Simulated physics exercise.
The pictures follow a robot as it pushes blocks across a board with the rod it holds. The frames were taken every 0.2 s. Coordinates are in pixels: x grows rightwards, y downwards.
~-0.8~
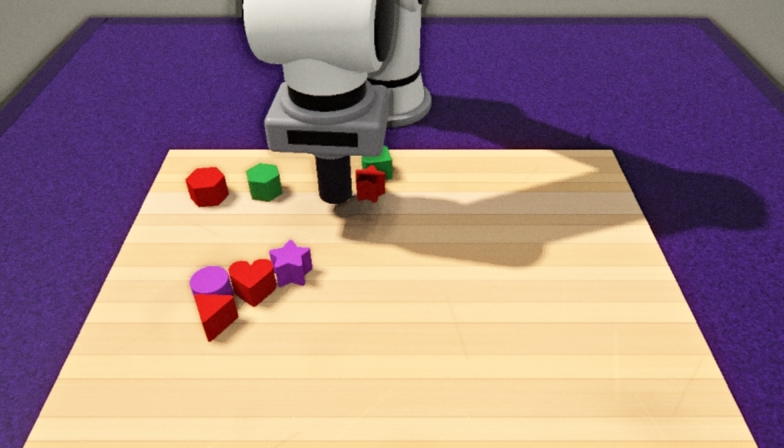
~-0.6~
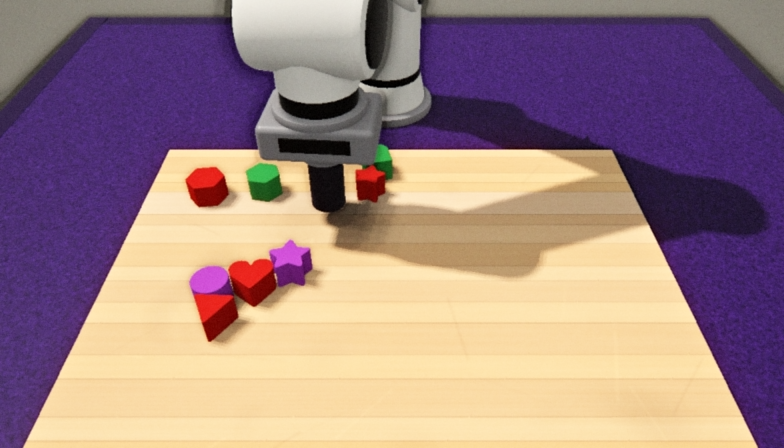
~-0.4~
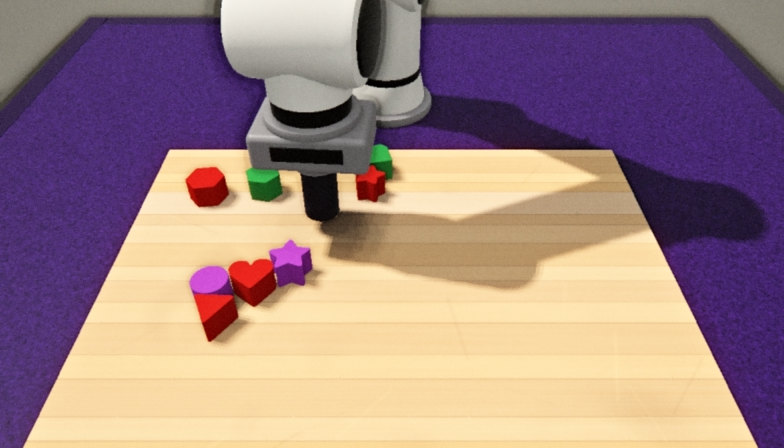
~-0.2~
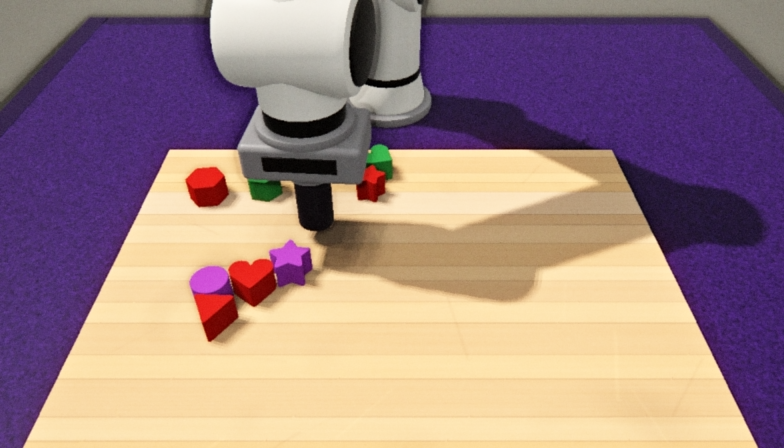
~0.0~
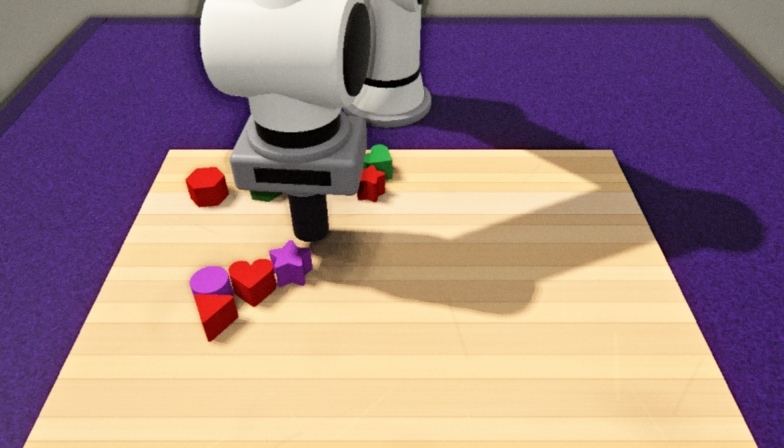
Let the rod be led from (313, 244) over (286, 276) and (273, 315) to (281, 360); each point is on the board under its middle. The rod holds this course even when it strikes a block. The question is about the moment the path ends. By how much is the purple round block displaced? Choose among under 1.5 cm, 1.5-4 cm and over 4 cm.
It moves less than 1.5 cm.
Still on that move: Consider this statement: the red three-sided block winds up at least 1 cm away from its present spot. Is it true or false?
True.
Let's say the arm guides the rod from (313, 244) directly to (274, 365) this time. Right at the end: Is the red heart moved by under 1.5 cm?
No.
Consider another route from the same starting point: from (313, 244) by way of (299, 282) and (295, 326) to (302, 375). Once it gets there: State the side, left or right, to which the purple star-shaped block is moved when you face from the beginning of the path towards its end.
The purple star-shaped block is shifted sideways to the right, facing along the path from start to end.
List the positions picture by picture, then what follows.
In the first frame, rod tip at (336, 194); block tops, purple round block at (209, 279); red three-sided block at (210, 304); red heart at (250, 271); purple star-shaped block at (289, 254).
In the second frame, rod at (329, 202); blocks unchanged.
In the third frame, rod at (322, 211); blocks unchanged.
In the fourth frame, rod at (317, 220); blocks unchanged.
In the fifth frame, rod at (311, 231); purple round block at (209, 279); red three-sided block at (210, 304); red heart at (250, 271); purple star-shaped block at (289, 254).
The first path, step by step. One third of the way, rod at (283, 263); purple round block at (205, 280); red three-sided block at (206, 307); red heart at (237, 289), turned 75° clockwise; purple star-shaped block at (275, 282), turned 30° anticlockwise.
Two thirds of the way, rod at (271, 303); purple round block at (205, 280); red three-sided block at (190, 315), turned 65° clockwise; red heart at (225, 313); purple star-shaped block at (266, 326), turned 35° anticlockwise.
At the end, rod at (278, 346); purple round block at (205, 280); red three-sided block at (188, 316), turned 75° clockwise; red heart at (224, 324), turned 170° clockwise; purple star-shaped block at (268, 373), turned 30° anticlockwise.
